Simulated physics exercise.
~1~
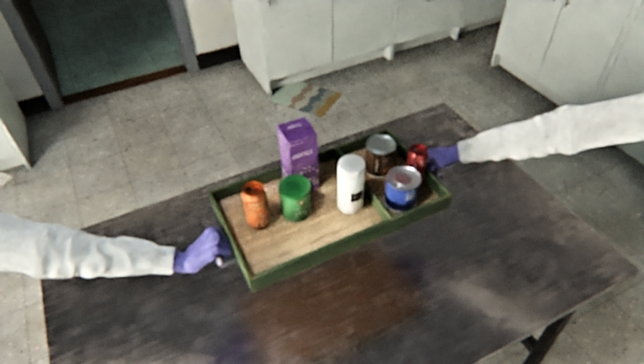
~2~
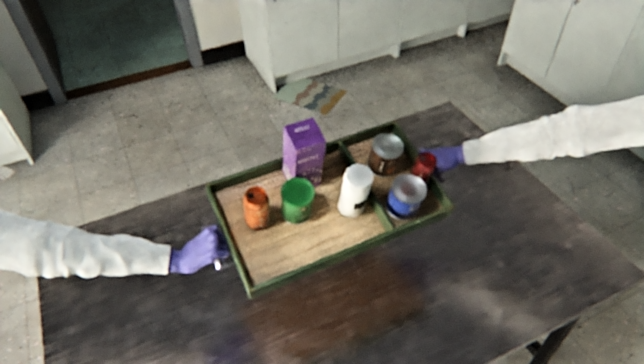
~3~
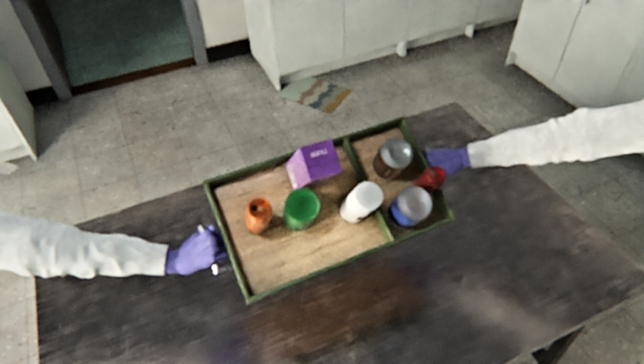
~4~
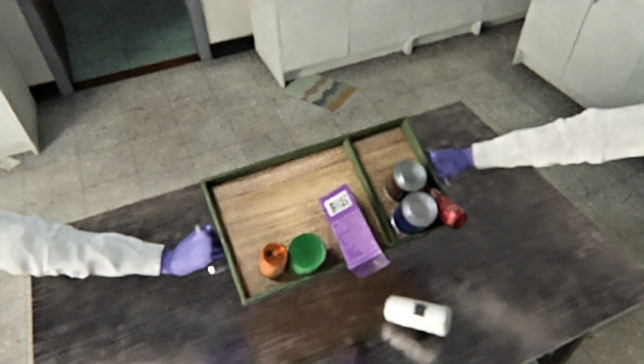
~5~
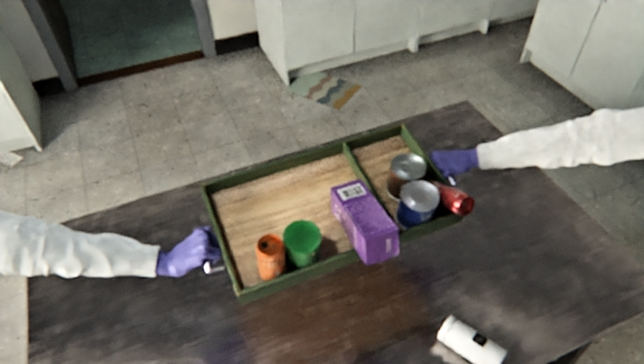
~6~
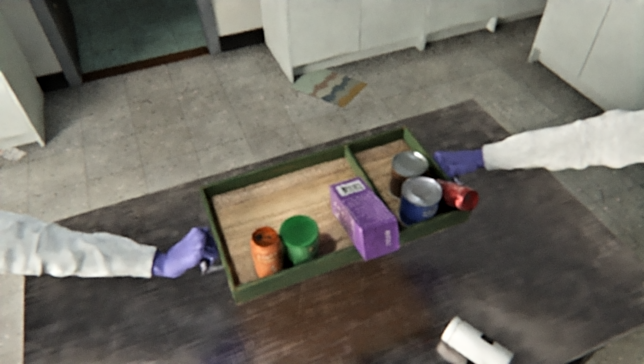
At the start, two purple-gloved hands hold a green-rimmed tray above a dark table, carrying a purple carton, a white jar, an orange can and green, brown, blue and red containers. The near edge dips, and the taller things begin to lean. As the tilt deepens, the carton and jar topple toward the viewer, while the orange can and green tin slide to the near rim. The jar leaves the tray and lies on the table. The tray levels again, with the carton and red can on their sides and the other containers still standing.
